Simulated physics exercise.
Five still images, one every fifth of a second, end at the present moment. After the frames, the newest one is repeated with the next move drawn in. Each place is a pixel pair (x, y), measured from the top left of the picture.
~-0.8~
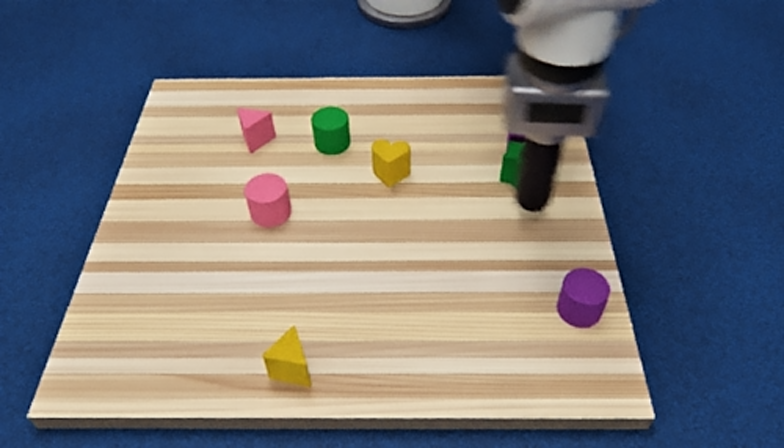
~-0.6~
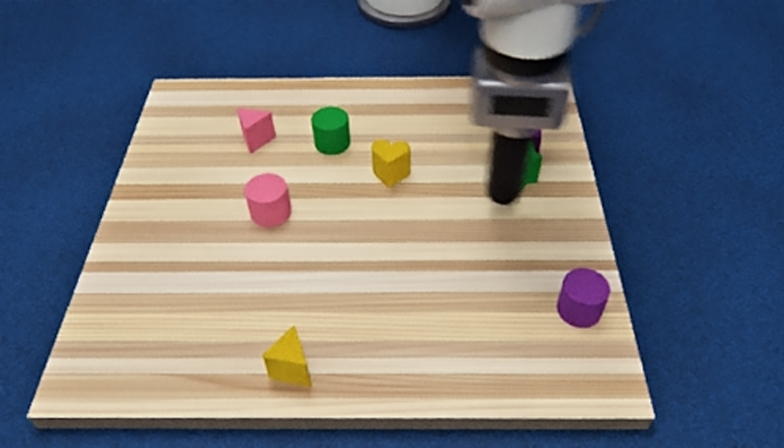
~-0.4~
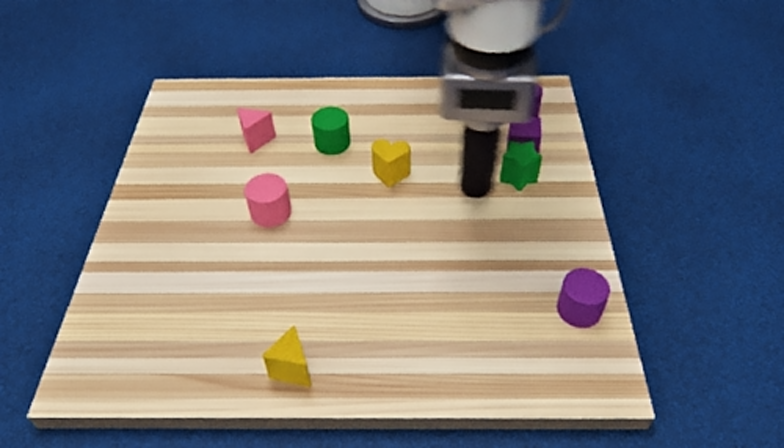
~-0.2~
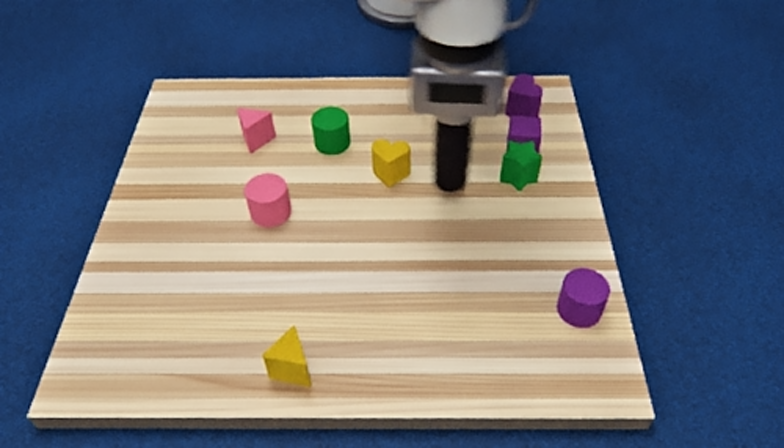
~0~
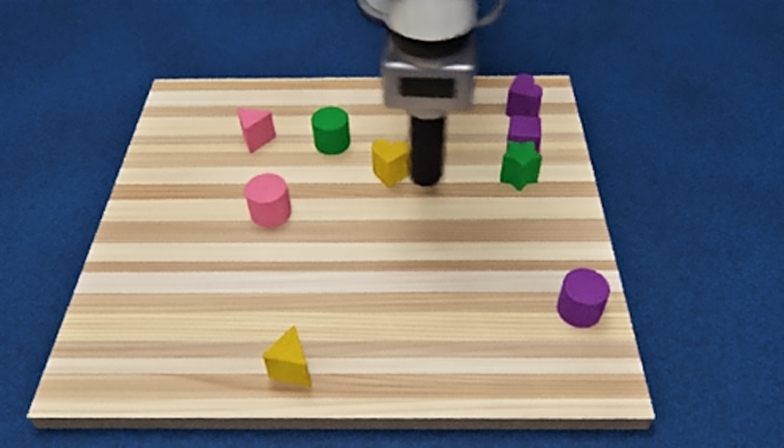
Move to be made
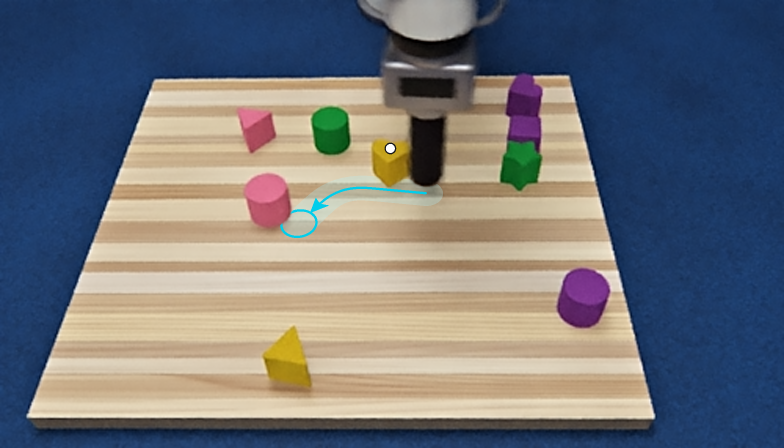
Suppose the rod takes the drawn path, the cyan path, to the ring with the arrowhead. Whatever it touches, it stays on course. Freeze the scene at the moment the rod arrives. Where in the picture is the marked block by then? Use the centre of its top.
Its top centre lands on (372, 141).
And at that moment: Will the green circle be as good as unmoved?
My answer is yes.
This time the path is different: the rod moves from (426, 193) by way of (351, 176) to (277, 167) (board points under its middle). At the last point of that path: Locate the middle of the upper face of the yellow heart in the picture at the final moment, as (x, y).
At pixel (354, 130).
Drawn move, from (426, 193) over (378, 189) and (332, 195) to (299, 223); the dot is on the yellow heart.
The first path, step by step. One third of the way, rod (377, 172); yellow heart (374, 142), turned 40° clockwise.
Two thirds of the way, rod (330, 178); yellow heart (372, 141), turned 45° clockwise.
At the end, rod (296, 206); pink circle (258, 190); green circle still; yellow heart (372, 141), turned 45° clockwise.
